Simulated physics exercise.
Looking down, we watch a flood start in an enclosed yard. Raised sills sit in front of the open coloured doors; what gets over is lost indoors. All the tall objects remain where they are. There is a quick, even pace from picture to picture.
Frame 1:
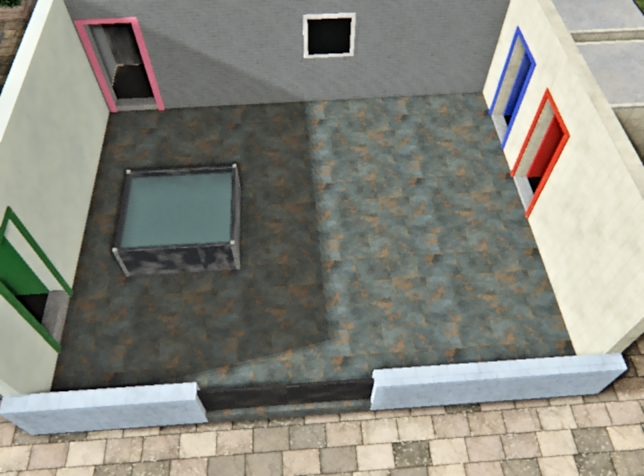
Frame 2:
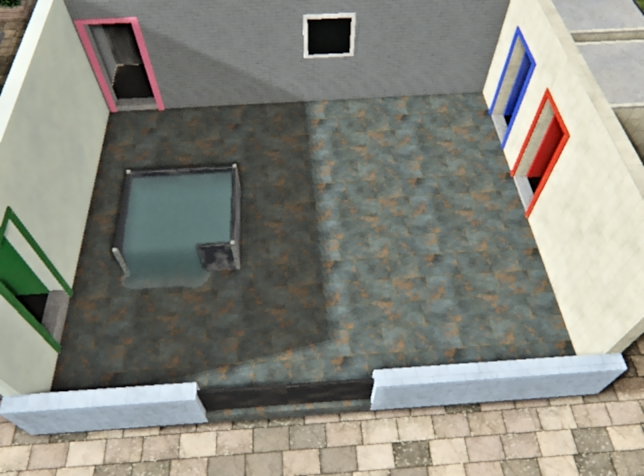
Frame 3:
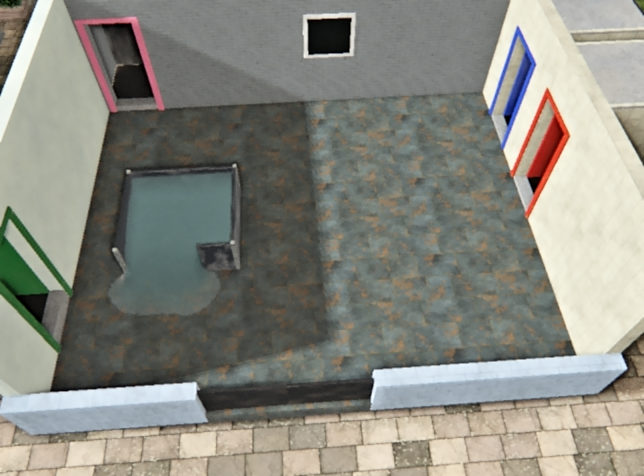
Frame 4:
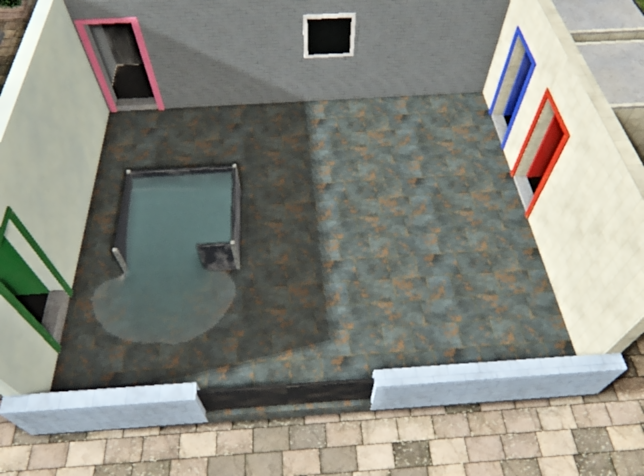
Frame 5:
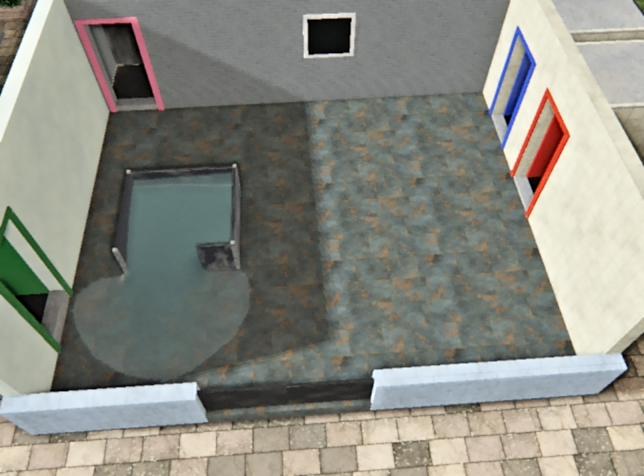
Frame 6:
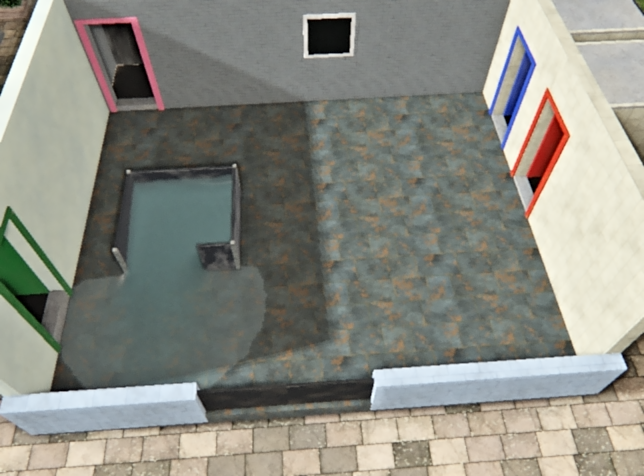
In the video, a raised tank in an enclosed yard opens along its near side, and water pours through the gap, spreading in a widening rounded pool across the dark floor toward the low front wall and the green door's side.
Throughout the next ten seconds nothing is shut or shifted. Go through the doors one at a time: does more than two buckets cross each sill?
Outcome: The blue door ends up within two buckets; the red door ends up within two buckets; the green door ends up within two buckets; the pink door ends up within two buckets.
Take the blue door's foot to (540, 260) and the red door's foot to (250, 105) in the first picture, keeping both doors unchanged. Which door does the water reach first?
I'd say the door marked green is reached first.
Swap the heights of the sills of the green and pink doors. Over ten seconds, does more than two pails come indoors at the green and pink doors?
Then the green door goes past the mark, and the pink door falls below the mark.
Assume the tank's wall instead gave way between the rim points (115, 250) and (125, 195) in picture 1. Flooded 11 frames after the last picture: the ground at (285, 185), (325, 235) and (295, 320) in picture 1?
So: Spared, then spared, then spared.
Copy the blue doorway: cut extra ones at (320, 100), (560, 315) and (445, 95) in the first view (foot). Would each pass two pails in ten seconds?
In that order: Lets less in, is over, keeps below it.
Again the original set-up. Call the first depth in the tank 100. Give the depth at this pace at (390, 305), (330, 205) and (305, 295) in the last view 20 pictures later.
Going in order, roughly 6, 0 and 4 %.
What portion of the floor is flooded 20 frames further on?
Around 35 in a hundred.
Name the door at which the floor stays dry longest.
I'd go with the blue one.
A moment on, water covers 15 % of the floor; the blue door not reached, the red door not reached, the green door wet at the sill, nothing in, the pink door not reached.
Next, water covers 15 % of the floor; the blue door not reached, the red door not reached, the green door wet at the sill, nothing in, the pink door not reached.
Then, water covers 35 % of the floor; the blue door not reached, the red door not reached, the green door wet at the sill, nothing in, the pink door not reached.
Later, water covers 60 % of the floor; the blue door not reached, the red door wet at the sill, nothing in, the green door wet at the sill, nothing in, the pink door wet at the sill, nothing in.
In the end, water covers 90 % of the floor; the blue door wet at the sill, nothing in, the red door under two buckets in, the green door wet at the sill, nothing in, the pink door wet at the sill, nothing in.
